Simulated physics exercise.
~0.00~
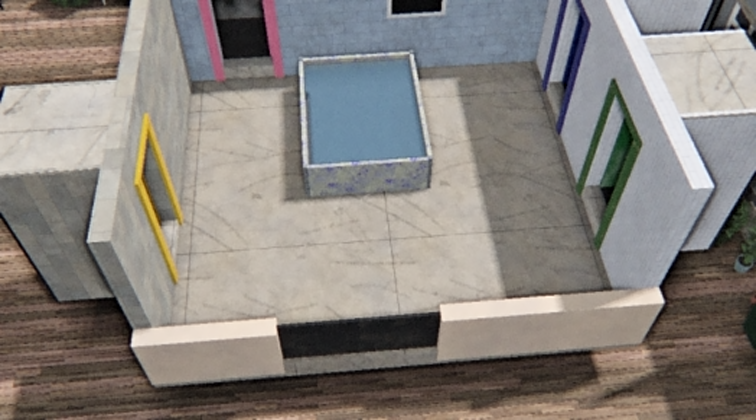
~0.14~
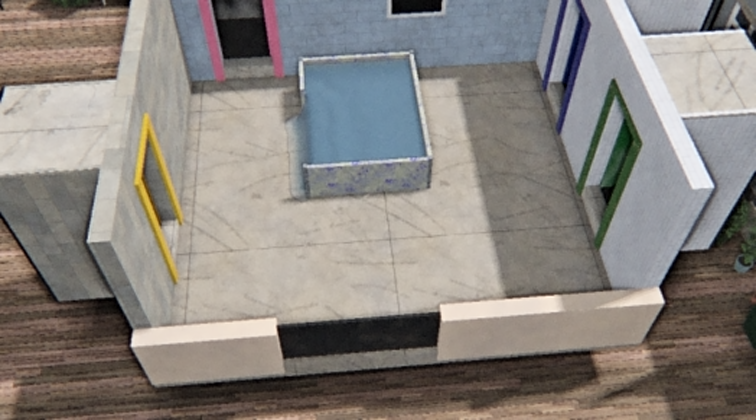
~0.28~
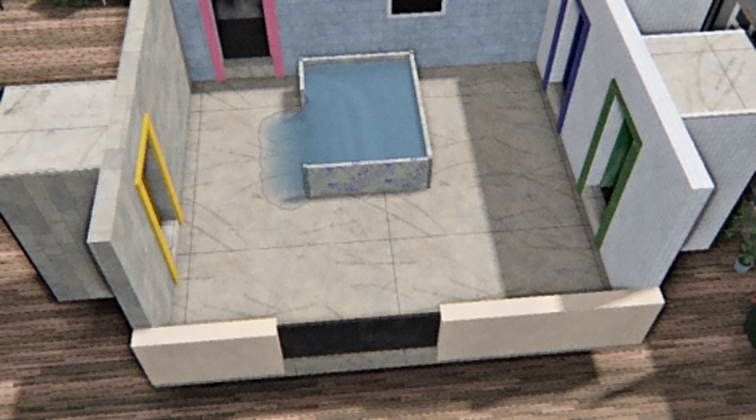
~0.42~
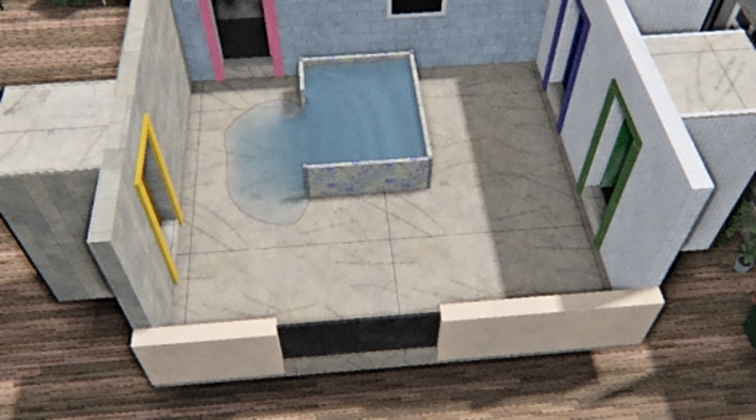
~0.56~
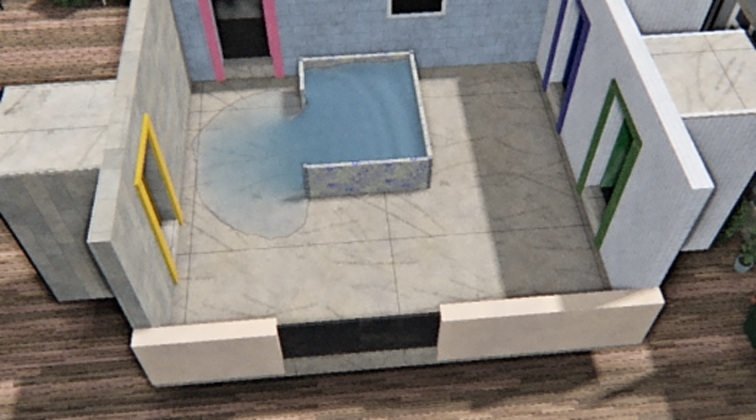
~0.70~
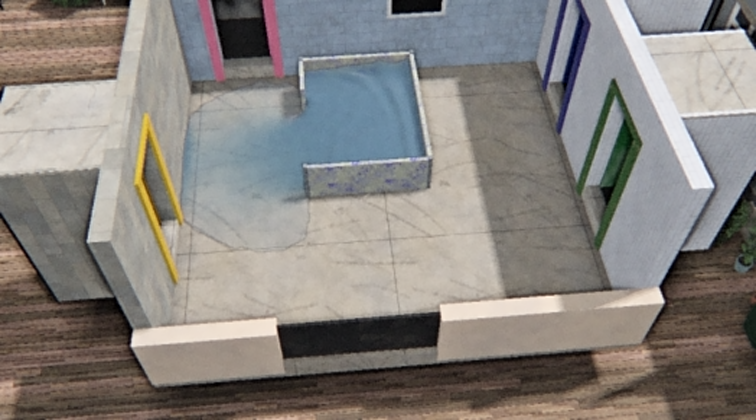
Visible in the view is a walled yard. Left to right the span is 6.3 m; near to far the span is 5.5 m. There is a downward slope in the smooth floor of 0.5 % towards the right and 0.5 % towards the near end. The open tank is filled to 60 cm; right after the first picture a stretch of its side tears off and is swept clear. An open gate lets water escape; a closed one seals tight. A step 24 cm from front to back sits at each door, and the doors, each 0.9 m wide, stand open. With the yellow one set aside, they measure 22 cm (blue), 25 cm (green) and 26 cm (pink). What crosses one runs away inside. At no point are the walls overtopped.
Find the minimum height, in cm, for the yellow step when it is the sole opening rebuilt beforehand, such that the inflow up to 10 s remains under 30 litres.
The minimum height is about 16 cm.
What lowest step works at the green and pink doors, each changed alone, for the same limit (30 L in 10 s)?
About 9.0 cm at green and about 14.0 cm at pink.
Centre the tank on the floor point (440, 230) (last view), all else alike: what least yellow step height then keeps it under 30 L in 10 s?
Near 25 cm.
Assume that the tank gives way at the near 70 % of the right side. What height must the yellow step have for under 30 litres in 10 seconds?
Close to 7.0 cm at the least.
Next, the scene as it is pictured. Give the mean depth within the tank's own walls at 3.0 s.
The mean depth is roughly 21 cm.
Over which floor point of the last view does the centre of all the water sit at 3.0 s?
About (284, 173).
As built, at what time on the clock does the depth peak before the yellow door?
It peaks at about 2.0 s.
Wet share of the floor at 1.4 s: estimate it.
25 %.
After 1.4 s water covers 25 % of the floor, deepest (41 cm) near (196, 175); 19 cm at the yellow door, 0 litres in over its 16 cm step.
After 3.0 s water covers 40 % of the floor, deepest (35 cm) near (169, 358); 18 cm at the yellow door, 25 litres in over its 16 cm step.
After 10.0 s water covers 95 % of the floor, deepest (15 cm) near (599, 323); 8 cm at the yellow door, 28 litres in over its 16 cm step.
At the yellow door as built, the water arrived by 1.0 s and peaked near 24 cm at 2.0 s.
Run again over the same 10 s with other heights there, 46 litres in over 13.5 cm, 18 litres over 18 cm. The limit of 30 litres is kept from about 16 cm up.
